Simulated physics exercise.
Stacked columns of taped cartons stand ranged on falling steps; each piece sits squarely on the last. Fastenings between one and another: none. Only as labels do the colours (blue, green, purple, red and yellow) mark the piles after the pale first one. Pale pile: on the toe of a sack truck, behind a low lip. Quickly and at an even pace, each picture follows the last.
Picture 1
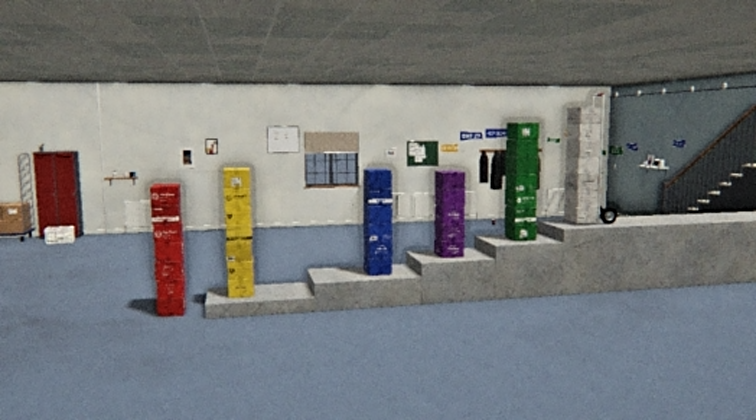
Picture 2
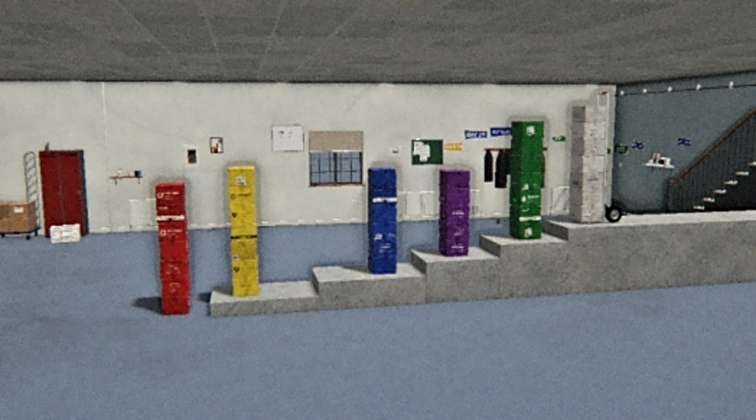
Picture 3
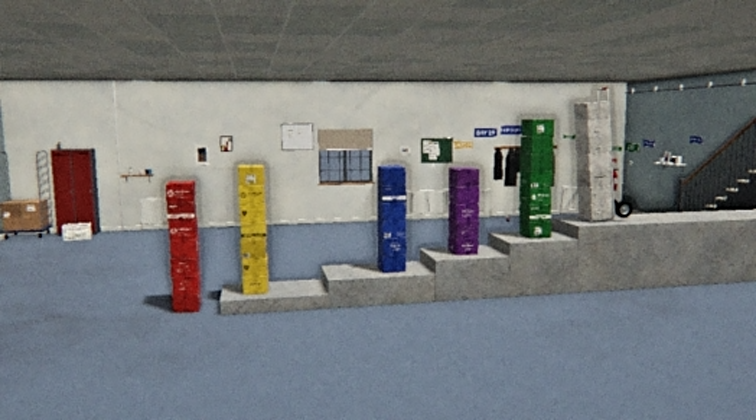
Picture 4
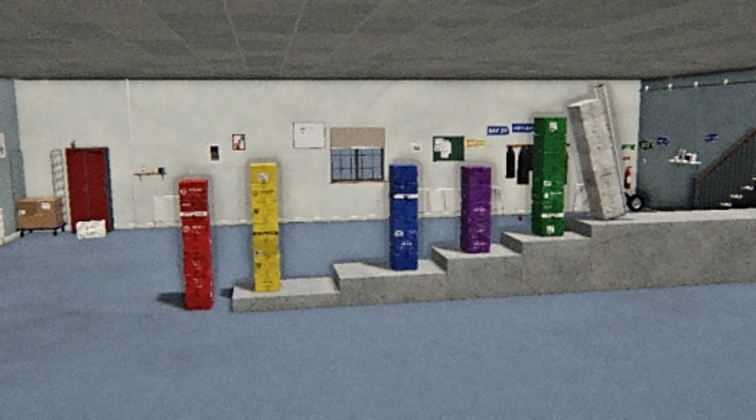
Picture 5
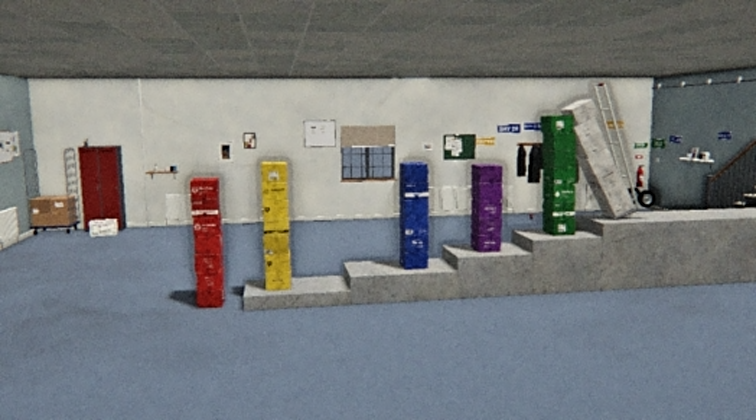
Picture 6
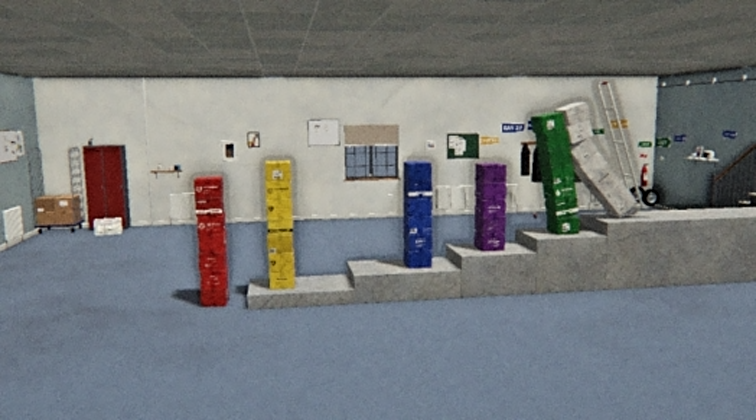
The clip shows colored columns of stacked cartons on gray steps in a large room as the view pans slightly; the pale stack at the right leans left toward the green one, which then tilts slightly left.
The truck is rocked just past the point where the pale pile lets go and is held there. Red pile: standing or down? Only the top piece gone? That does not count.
Standing.
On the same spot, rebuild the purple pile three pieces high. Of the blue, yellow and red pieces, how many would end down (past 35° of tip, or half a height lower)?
The numbers come out as blue 5, yellow 0 and red 0.
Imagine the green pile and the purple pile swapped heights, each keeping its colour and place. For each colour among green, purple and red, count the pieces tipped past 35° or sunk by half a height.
The result reads green 4, then purple 6, then red 0.
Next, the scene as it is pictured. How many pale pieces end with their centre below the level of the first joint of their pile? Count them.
I make it 6 all told.
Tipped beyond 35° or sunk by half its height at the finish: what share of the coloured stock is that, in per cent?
My estimate is about 50 per cent.
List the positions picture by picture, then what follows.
In the first frame (each place is the centre of the face we see best; the camera pans a little), truck frame (602, 121) level; top red carton (164, 196); top yellow carton (237, 179); the others all in place.
In the second frame, truck frame (607, 119) level; top red carton (169, 195).
In the third frame, truck frame rocked a little, top of the pale pile leaning barely; top red carton (179, 193); the others all in place.
In the fourth frame, truck frame (608, 111) rocked a little, top of the pale pile leaning clearly; top red carton (192, 191); the others all in place.
In the fifth frame, truck frame (611, 110) rocked clearly, top of the pale pile leaning clearly; top red carton (203, 190); top green carton (563, 124) moved a little; 2 have shifted.
In the sixth frame, truck frame (615, 109) rocked clearly, top of the pale pile leaning clearly; top red carton (207, 189); top green carton (553, 123) tilted a little; 6 have shifted.
Just after the last frame, 7 of the pale pile down; none of the 7 red cartons down (6 of 32 in all colours); top red carton unmoved; top green carton tilted well over, about its own height lower.
A moment on, 7 of the pale pile down; none of the 7 red cartons down (16 of 32 in all colours); top red carton unmoved; top blue carton tilted well over, about its own height lower.
When it is over, 7 of the pale pile down; none of the 7 red cartons down (16 of 32 in all colours); top red carton unmoved; top purple carton on its side. In pixels of the last frame, middles, top red carton near (209, 187), top purple carton near (326, 248).
